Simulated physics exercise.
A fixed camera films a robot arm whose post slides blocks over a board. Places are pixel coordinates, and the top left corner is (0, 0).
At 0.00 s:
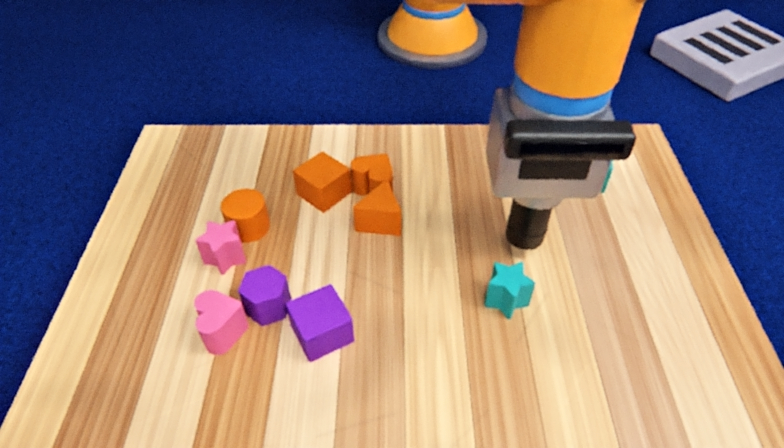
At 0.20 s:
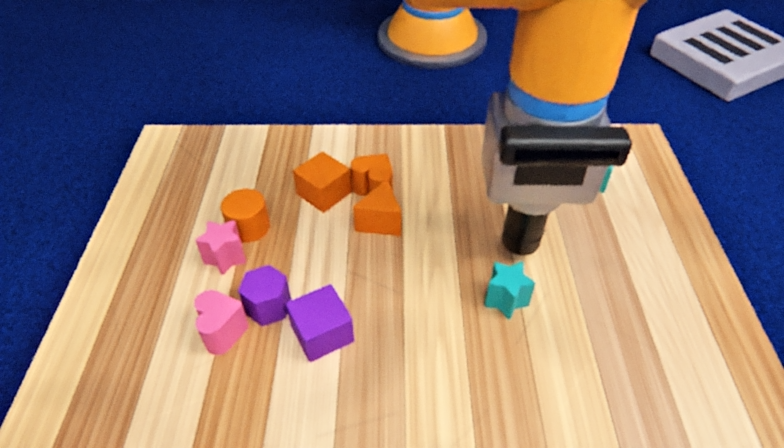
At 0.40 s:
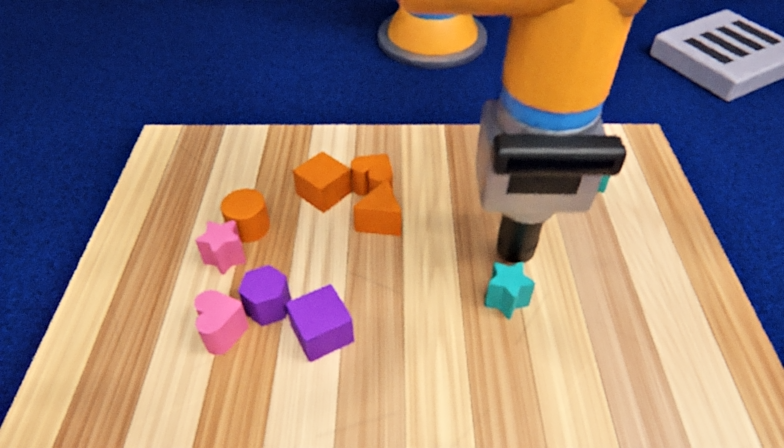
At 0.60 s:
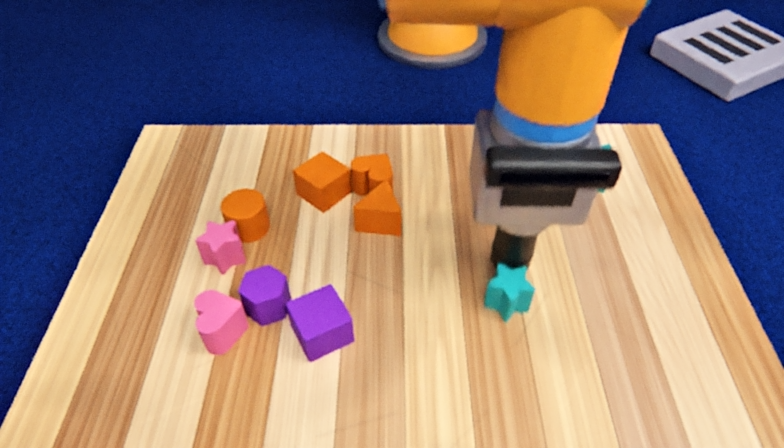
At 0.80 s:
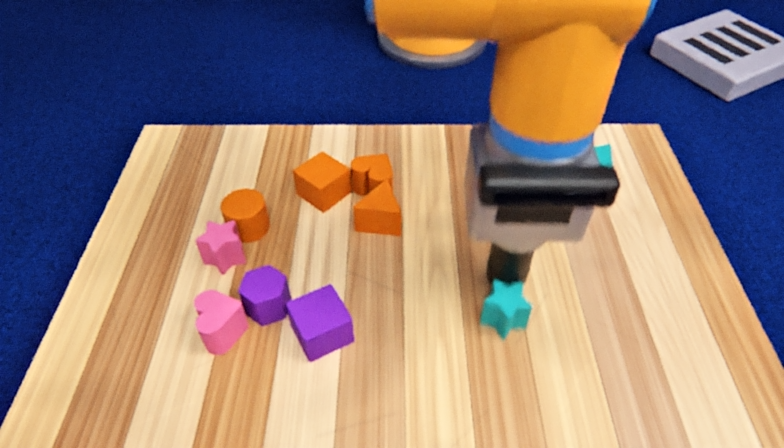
The clip shows an orange and gray robotic arm lowering its black post toward a turquoise star on a striped wooden board, then nudging it slightly toward the viewer, while the orange, pink and purple blocks at left stay still.
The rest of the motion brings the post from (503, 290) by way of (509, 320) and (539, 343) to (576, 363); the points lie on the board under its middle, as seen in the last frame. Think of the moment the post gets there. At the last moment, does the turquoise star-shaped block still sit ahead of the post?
No.
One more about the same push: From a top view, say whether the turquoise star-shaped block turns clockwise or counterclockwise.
Clockwise, looking down.
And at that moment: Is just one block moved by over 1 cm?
Answer: Yes.
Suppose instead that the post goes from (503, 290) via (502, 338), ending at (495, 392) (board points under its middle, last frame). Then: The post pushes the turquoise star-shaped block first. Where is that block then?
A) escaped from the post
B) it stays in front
B
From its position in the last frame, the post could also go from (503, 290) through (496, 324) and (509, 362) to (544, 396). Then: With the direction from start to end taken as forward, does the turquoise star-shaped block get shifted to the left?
No - that is not the case.
The first path, step by step. One third of the way, post at (513, 308); turquoise star-shaped block at (514, 331).
Two thirds of the way, post at (544, 330); turquoise star-shaped block at (524, 347), turned 35° clockwise.
At the end, post at (582, 350); turquoise star-shaped block at (526, 347), turned 40° clockwise.
